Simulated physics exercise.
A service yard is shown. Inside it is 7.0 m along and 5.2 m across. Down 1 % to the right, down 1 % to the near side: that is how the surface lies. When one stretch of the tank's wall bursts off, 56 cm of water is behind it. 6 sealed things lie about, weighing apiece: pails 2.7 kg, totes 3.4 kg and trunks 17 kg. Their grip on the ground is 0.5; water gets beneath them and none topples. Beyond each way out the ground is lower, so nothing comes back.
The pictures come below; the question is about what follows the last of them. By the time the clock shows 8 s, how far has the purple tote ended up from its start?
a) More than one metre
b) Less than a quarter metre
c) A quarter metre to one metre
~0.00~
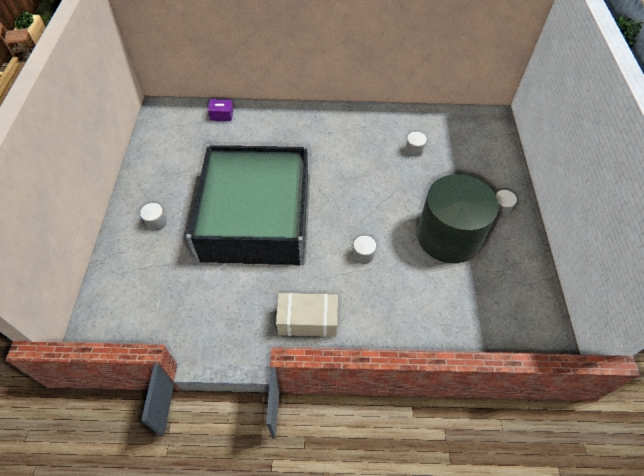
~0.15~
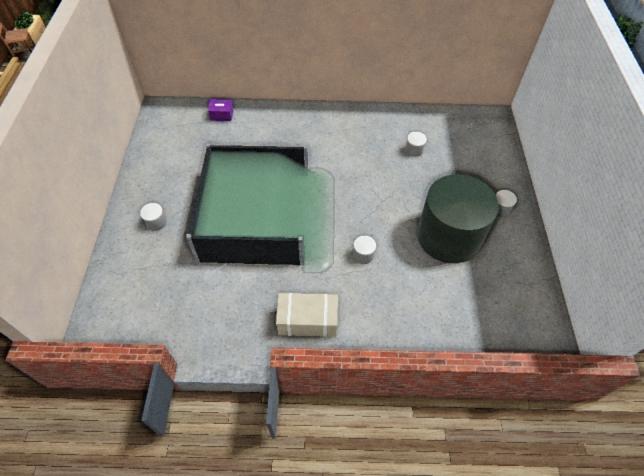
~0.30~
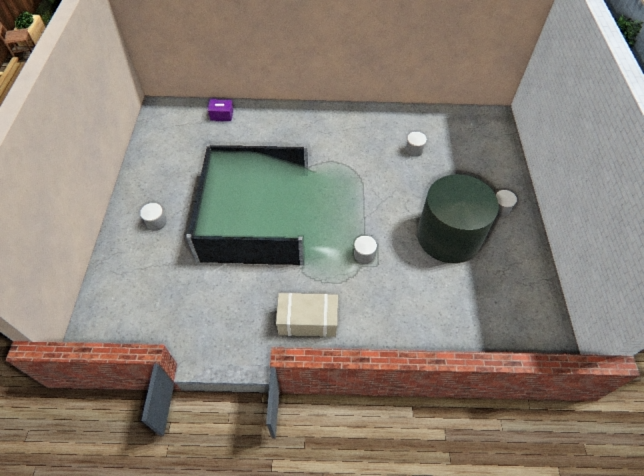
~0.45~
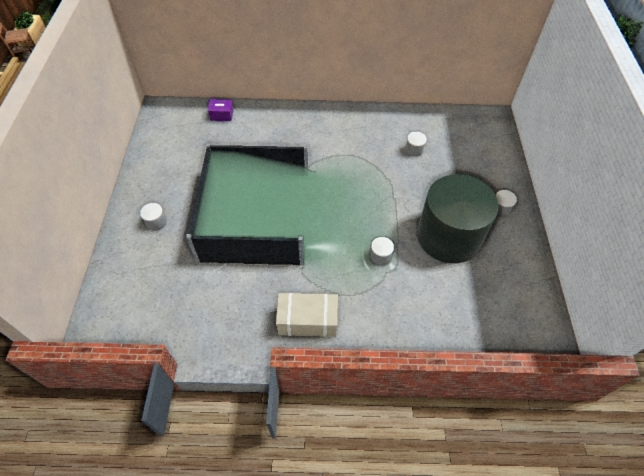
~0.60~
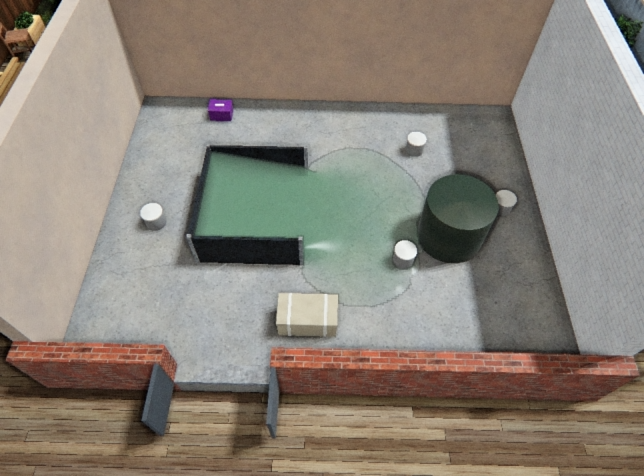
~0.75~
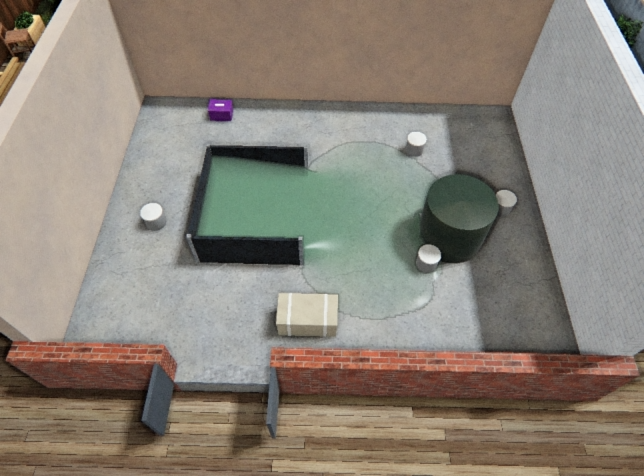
Option b: Less than a quarter metre.
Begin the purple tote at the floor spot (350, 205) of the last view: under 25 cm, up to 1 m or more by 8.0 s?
By that time it is swept a long way.
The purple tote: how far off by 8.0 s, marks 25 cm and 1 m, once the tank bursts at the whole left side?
Note: Purple tote swept well away.
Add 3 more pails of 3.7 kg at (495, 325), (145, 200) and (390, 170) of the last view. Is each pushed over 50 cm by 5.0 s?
Going one by one: Too far, not far enough, too far.
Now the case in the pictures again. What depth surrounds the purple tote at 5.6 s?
I'd put it at about 2 cm.
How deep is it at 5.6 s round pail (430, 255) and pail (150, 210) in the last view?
Close to 9 and 0 centimetres.
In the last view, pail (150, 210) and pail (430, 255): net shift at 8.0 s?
First 0 cm, then 120 cm.
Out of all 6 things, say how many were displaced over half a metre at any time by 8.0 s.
The total is 3.
After 1.6 s the purple tote is near (220, 105), 0.0 m from its start, aground; 0 of 6 are out; 0 afloat.
After 3.6 s the purple tote is near (220, 105), 0.0 m from its start, aground; 0 of 6 are out; 3 afloat.
After 5.6 s the purple tote is near (219, 105), 0.0 m from its start, aground; 0 of 6 are out; 2 afloat.
After 8.0 s the purple tote is near (214, 106), 0.1 m from its start, aground; 0 of 6 are out; 3 afloat.
